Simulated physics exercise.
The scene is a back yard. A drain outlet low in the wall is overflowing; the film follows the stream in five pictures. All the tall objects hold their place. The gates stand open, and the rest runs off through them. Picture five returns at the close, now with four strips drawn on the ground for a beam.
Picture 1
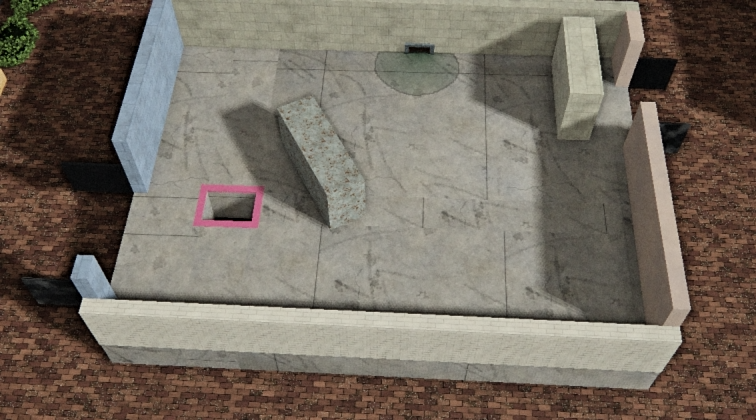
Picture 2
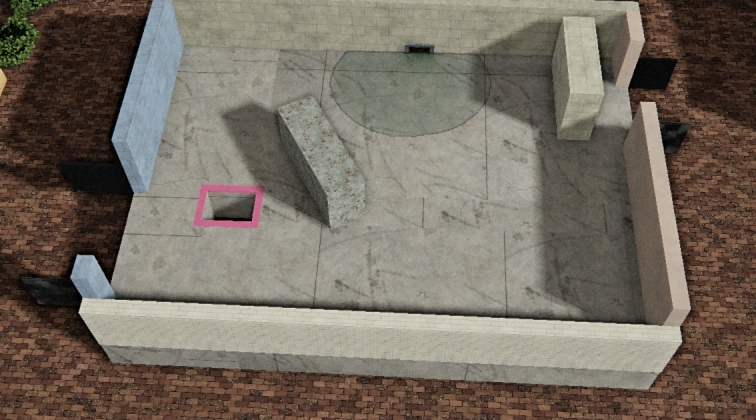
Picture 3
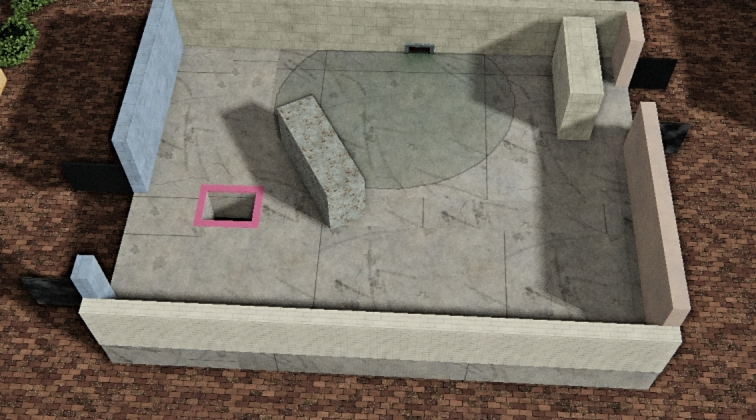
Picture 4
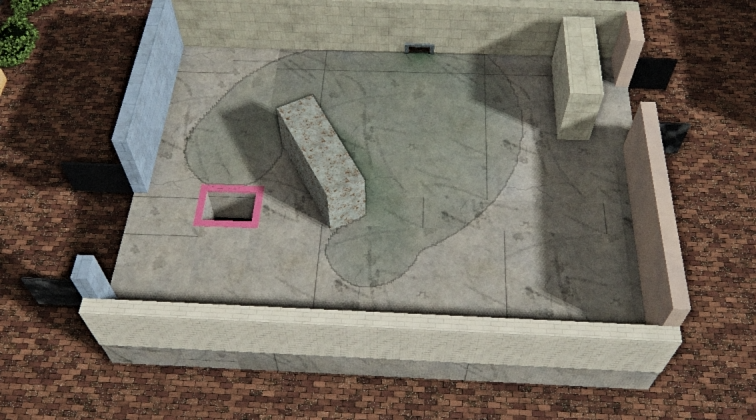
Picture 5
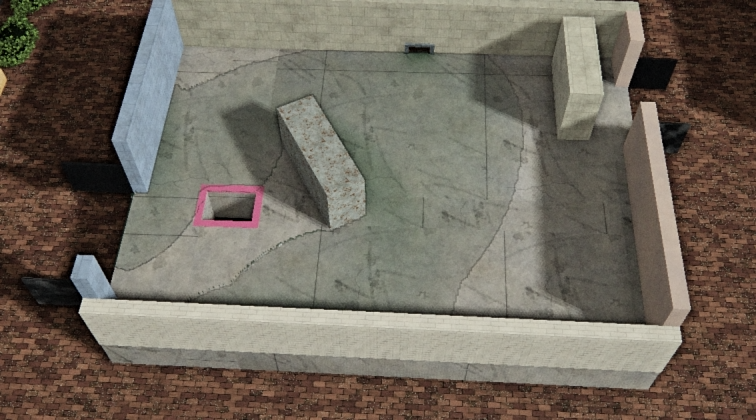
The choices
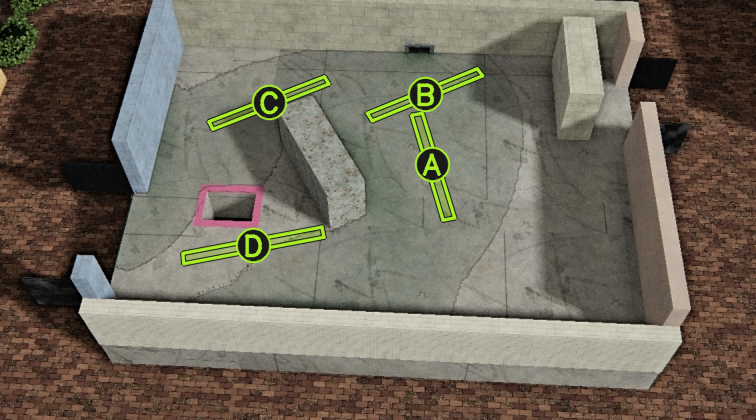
In a walled back yard, a small patch of greenish water spreads from an outlet at the base of the far wall. It widens across the paving, wraps around both ends of a leaning stone block, and then covers much of the floor, reaching the pink-rimmed pit and the near wall.
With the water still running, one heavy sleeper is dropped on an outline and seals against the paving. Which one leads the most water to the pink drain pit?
I would pick spot B.
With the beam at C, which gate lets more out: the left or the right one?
More leaves on the left.
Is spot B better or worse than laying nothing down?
Spot B is better.
On the marked copy, A from (417, 114) to (448, 219); B from (369, 117) to (479, 72); C from (210, 125) to (326, 80); D from (183, 258) to (322, 232).
If A is chosen, about 7 % of the stream runs into the pink drain pit, about 93 % out by the gates.
If B is chosen, about 15 % of the stream runs into the pink drain pit, about 85 % out by the gates.
If C is chosen, about 9 % of the stream runs into the pink drain pit, about 91 % out by the gates.
If D is chosen, about 7 % of the stream runs into the pink drain pit, about 93 % out by the gates.
